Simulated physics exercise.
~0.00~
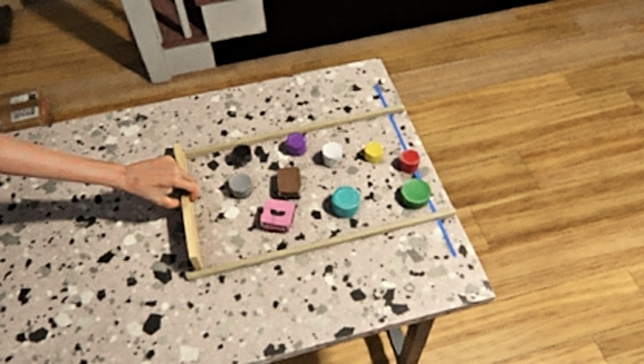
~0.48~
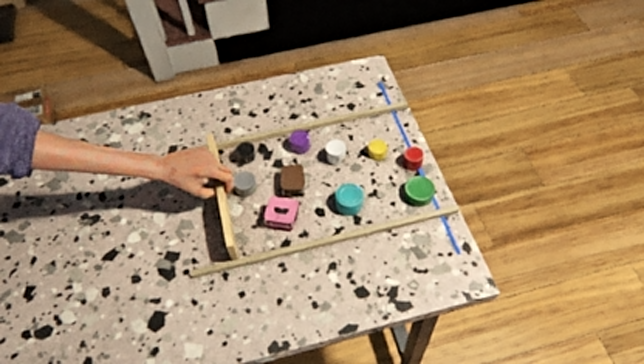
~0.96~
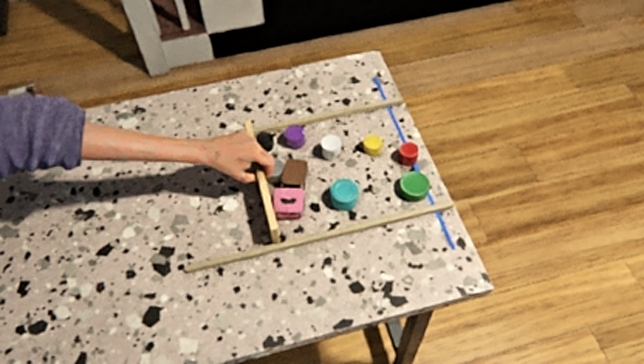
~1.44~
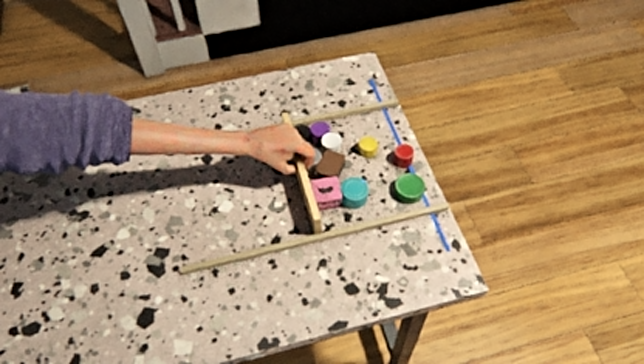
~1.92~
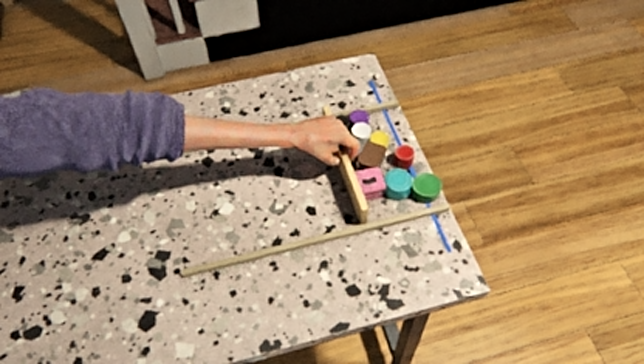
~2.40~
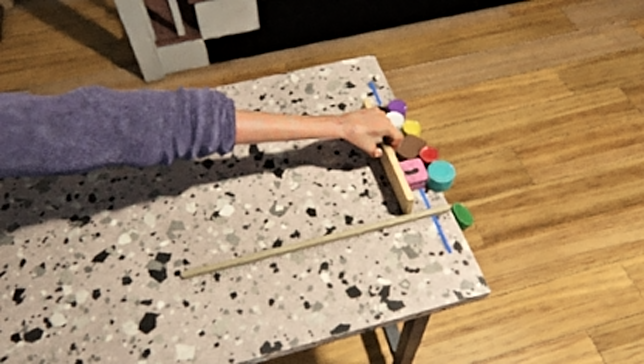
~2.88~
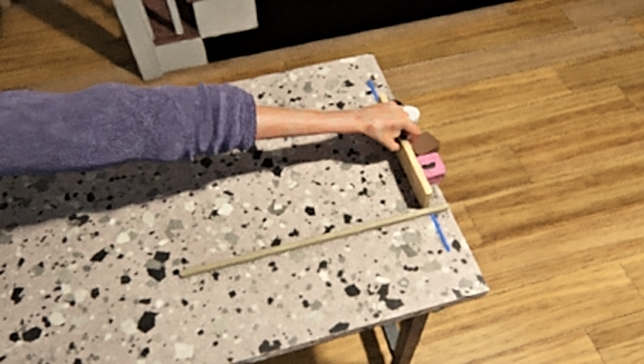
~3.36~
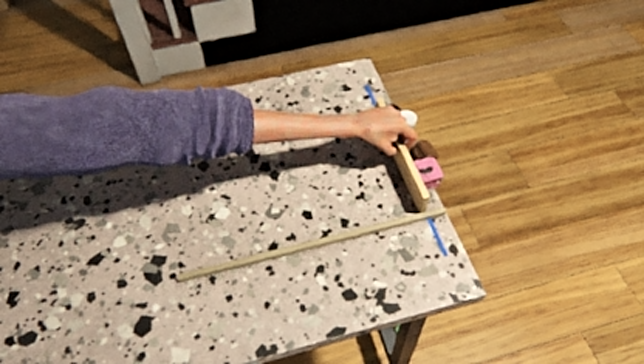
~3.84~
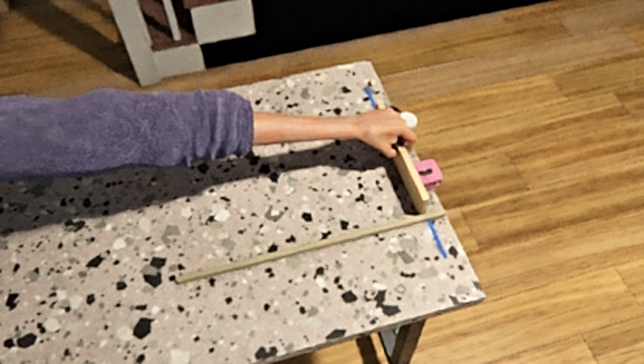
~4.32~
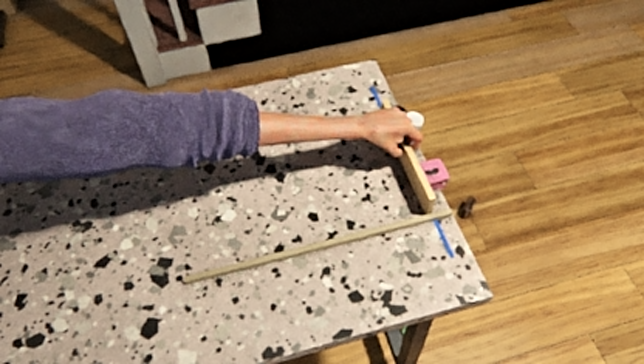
To begin with, a hand holds a wooden board upright behind a scatter of small colourful lids, tubs and cases lying between two rails on a speckled table. The hand slides the board to the right, gathering the nearest pieces against it and then pressing them into the others. The crowded cluster reaches the blue tape, and the purple, yellow, red, turquoise and green pieces go over the table's end. The board stops near the tape, with the white lid and pink case still at the edge. Last, the brown case tips away and drops off beside them.
